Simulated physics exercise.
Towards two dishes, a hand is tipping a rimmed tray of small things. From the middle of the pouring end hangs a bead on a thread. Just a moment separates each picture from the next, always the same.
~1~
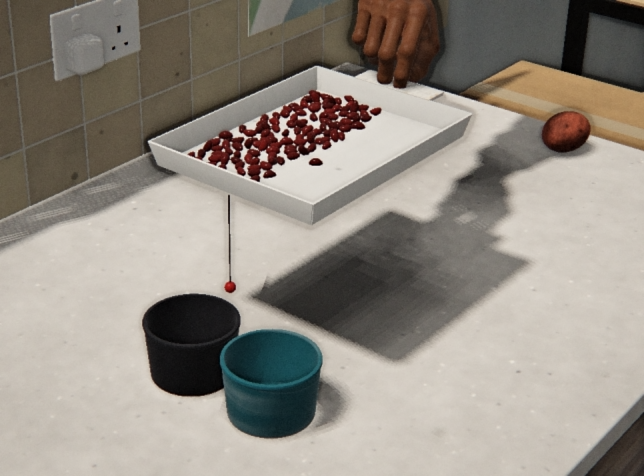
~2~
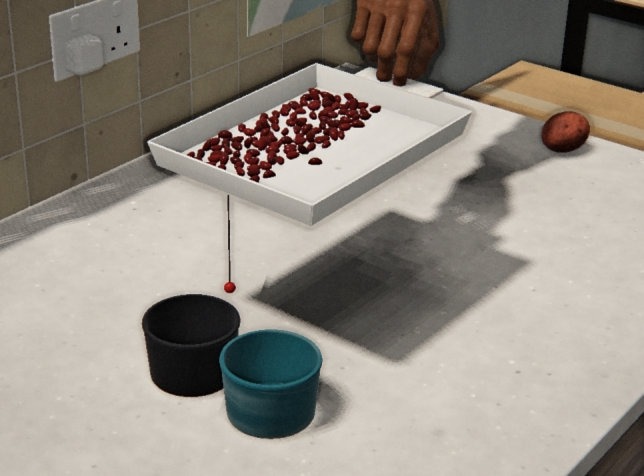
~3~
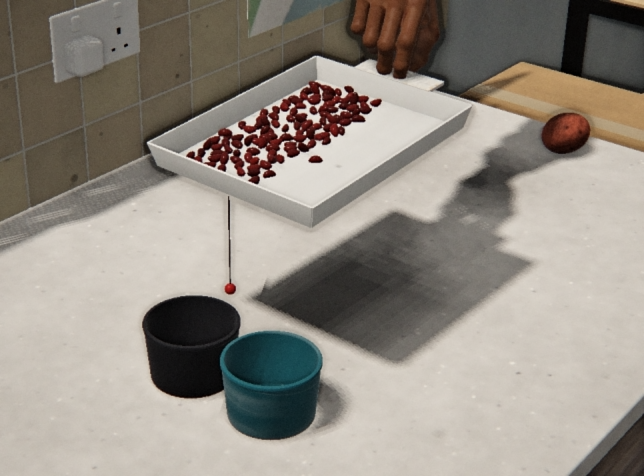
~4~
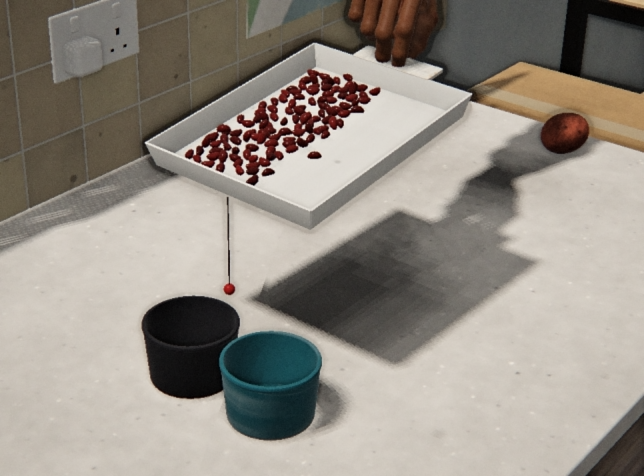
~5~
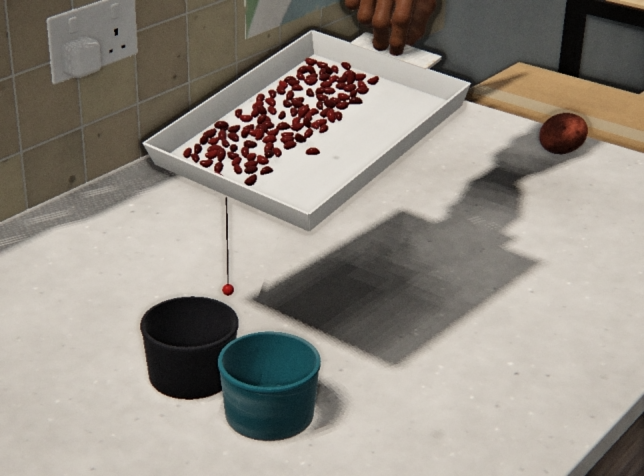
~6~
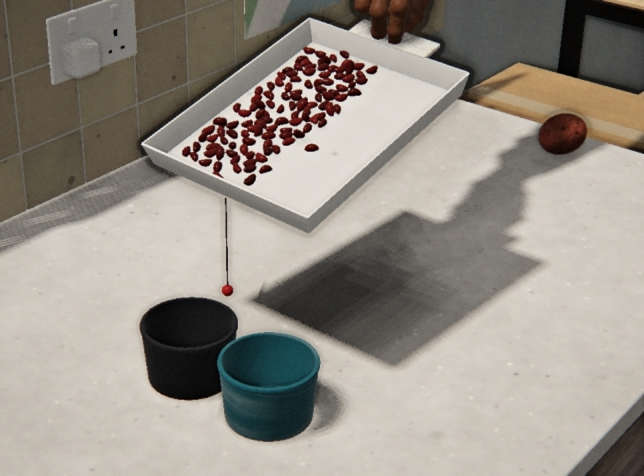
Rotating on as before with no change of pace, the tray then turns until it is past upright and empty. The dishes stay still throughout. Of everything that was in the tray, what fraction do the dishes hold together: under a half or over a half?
The amount caught is going to be bigger than the amount missed.
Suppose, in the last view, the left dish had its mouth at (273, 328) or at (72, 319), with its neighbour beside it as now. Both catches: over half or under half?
The pair would catch the lesser share the first time and the lesser share the second time.
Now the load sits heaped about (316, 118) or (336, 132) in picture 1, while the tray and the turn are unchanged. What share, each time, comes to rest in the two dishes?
Roughly 90 % and then 90 %.
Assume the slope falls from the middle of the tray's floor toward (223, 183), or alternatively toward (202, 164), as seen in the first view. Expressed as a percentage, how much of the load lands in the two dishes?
30 per cent, then 0 per cent.
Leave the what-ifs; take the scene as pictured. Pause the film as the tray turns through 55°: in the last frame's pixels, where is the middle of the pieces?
The middle of the load sits near (245, 173).
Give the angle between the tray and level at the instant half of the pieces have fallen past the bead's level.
A tilt of roughly 110°.
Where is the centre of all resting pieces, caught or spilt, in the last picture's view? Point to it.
Near pixel (246, 403).
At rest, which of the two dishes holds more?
Fuller side: Right of the pair.
Just after the last frame, tray tipped steeply; every one on the tray.
A moment on, tray tipped right over; almost all on the tray; about a tenth in the right dish; just a few outside both.
Further on, tray tipped past a quarter turn; roughly half in the right dish; roughly a quarter in the left dish; roughly a quarter outside both.
When it is over, tray tipped past a quarter turn; roughly half in the right dish; roughly a quarter in the left dish; roughly a quarter outside both.
